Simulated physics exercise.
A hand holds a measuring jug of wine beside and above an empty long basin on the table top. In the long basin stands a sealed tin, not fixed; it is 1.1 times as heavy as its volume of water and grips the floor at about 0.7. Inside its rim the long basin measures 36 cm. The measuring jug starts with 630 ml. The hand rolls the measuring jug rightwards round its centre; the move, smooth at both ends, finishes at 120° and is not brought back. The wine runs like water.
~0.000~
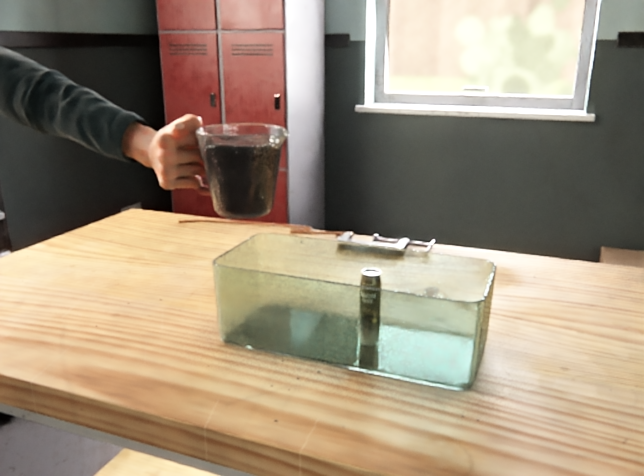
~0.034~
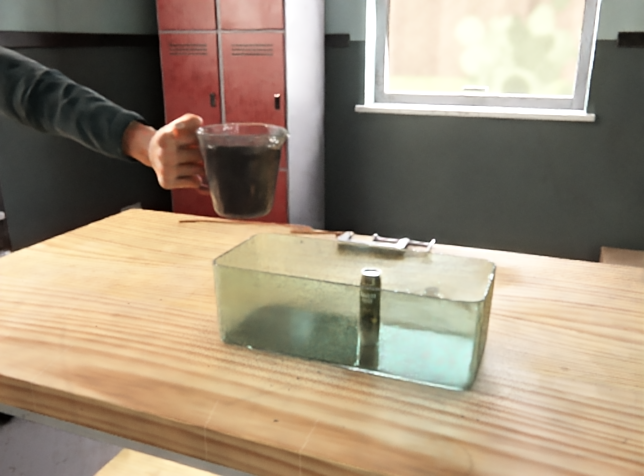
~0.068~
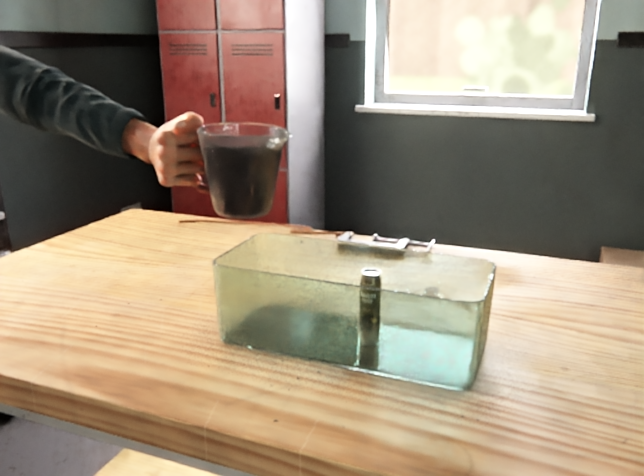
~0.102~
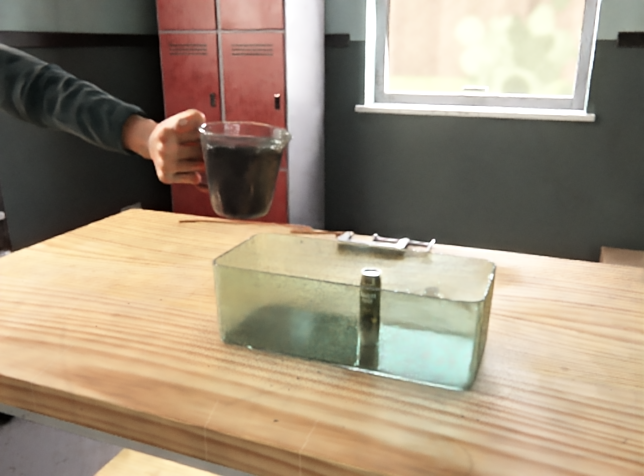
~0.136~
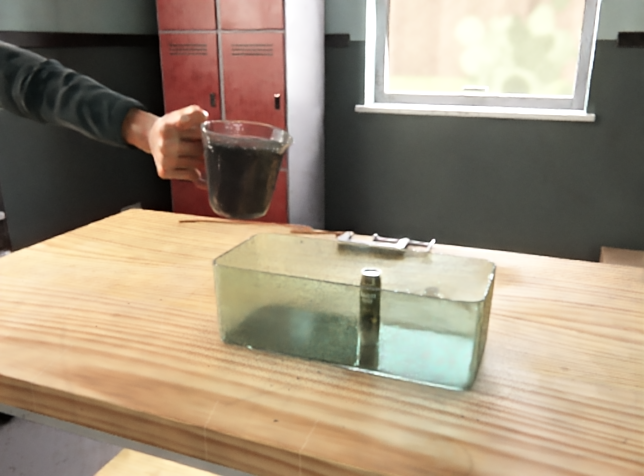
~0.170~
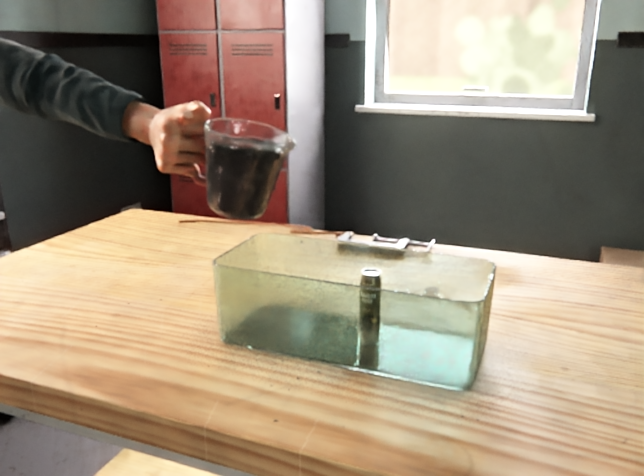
A hand in a dark sleeve reaches in from the left, holding a glass measuring jug of dark wine above a pale wooden table, seen from slightly above in a room with red lockers and a bright window. Below and right of the jug sits a long, greenish glass basin with a small dark tin. The hand slowly rolls the jug slightly rightwards, while the camera stays still.
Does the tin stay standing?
It remains upright.
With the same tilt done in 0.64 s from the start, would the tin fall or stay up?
Then it remains upright.
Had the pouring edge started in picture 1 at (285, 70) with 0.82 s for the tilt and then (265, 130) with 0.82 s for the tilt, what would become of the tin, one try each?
First it goes over; then it keeps standing.
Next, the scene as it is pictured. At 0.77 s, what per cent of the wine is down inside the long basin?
Some 90 per cent.
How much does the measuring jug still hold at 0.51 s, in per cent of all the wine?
Some 60 per cent.
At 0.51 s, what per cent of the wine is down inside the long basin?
About 14 per cent.
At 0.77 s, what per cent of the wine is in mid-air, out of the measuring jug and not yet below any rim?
Near 6 in a hundred.
By 0.51 s the tilt is 83° and 60 per cent is still to pour; the tin stands where it began.
By 0.77 s the tilt is 119° and 4 per cent is still to pour; the tin stands where it began.
By 1.03 s the tilt is 120° and 0 per cent is still to pour; the tin stands where it began.
By 1.32 s the tilt is 120° and 0 per cent is still to pour; the tin stands where it began.
At rest the tin stands where it began.
